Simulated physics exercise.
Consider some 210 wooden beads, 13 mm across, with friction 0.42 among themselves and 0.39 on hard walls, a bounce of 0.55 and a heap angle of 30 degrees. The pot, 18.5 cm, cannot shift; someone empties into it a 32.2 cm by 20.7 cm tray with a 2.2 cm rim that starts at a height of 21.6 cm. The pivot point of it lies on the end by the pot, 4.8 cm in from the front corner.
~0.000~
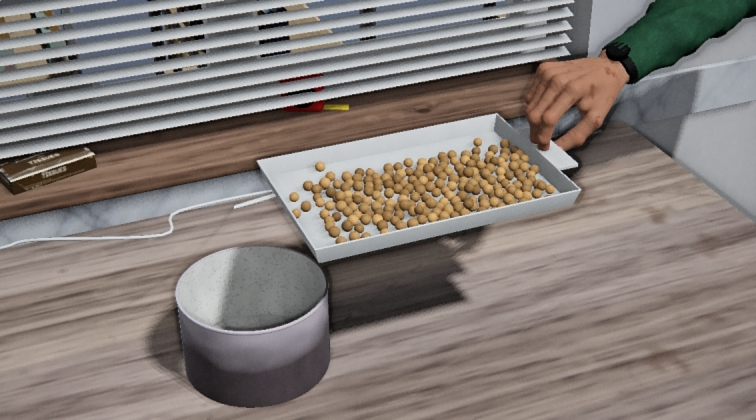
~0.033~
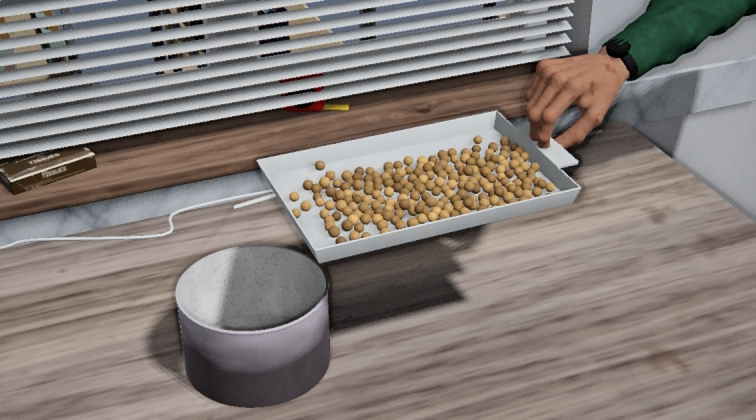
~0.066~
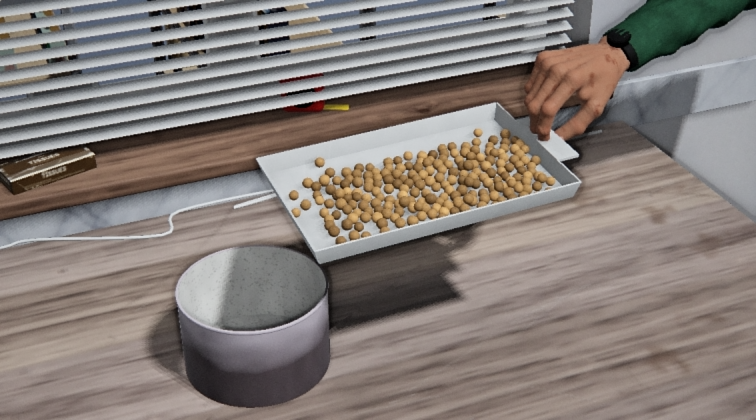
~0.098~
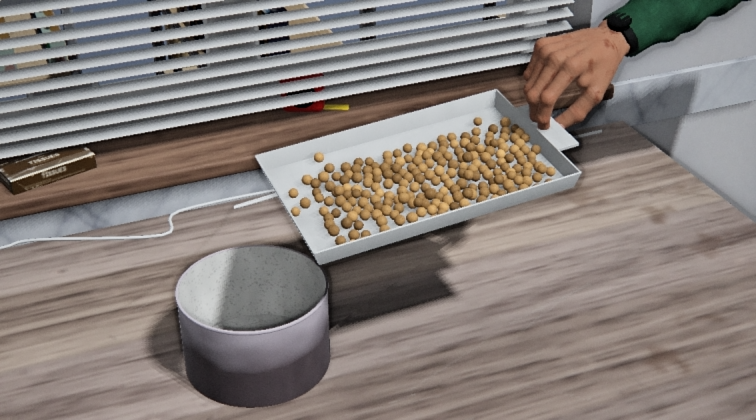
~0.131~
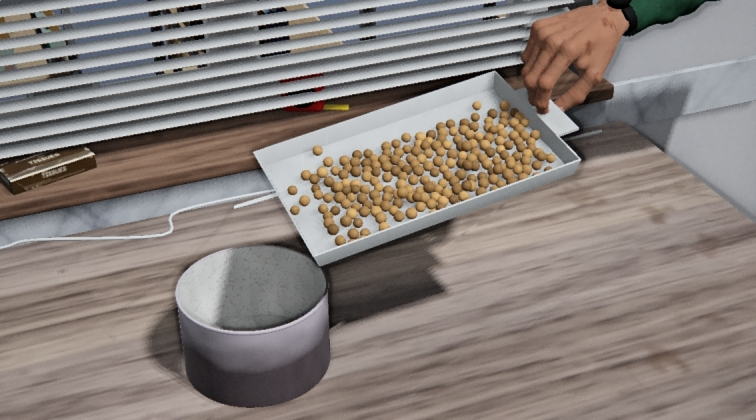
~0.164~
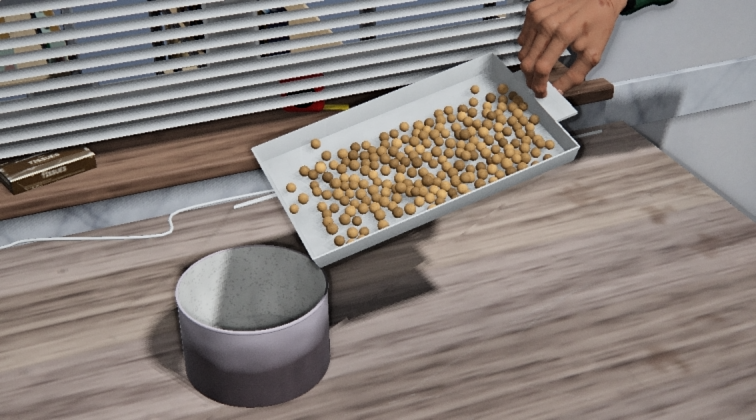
A hand in a green sleeve held the end of a white tray of small wooden beads near a round pot, then raised that end steadily while the beads stayed mostly in place.
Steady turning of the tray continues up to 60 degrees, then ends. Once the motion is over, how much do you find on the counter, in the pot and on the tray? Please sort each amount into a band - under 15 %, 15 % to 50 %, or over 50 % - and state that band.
Counter: Over 50 %; pot: Under 15 %; tray: 15 % to 50 %.
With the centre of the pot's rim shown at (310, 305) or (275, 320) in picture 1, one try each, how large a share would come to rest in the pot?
Estimates: 15 in a hundred and 40 in a hundred.
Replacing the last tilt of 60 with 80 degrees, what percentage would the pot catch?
Estimated share: About 5 %.
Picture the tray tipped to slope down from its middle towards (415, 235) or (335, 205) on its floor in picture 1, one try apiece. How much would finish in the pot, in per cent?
That would be close to 0 per cent, then close to 35 per cent.
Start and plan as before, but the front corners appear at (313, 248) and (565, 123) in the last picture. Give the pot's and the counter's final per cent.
Pot 30, counter 35.
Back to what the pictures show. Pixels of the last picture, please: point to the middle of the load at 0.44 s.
Somewhere about (373, 161) in the last view.
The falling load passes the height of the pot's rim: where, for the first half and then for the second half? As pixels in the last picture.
Earlier half close to (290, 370), later half at (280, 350) in pixels.
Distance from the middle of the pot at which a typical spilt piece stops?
26 cm.
After 0.33 s, tilt 40 degrees; the tray holds 100 %, the pot 0 %.
Then, at 0.44 s, tilt 55 degrees; the tray holds 100 %, the pot 0 %.
Then, at 0.68 s, tilt 60 degrees; the tray holds 60 %, the pot 0 %.
By 2.1 s all is still; counter 60 %, pot 5 %, tray 35 %.
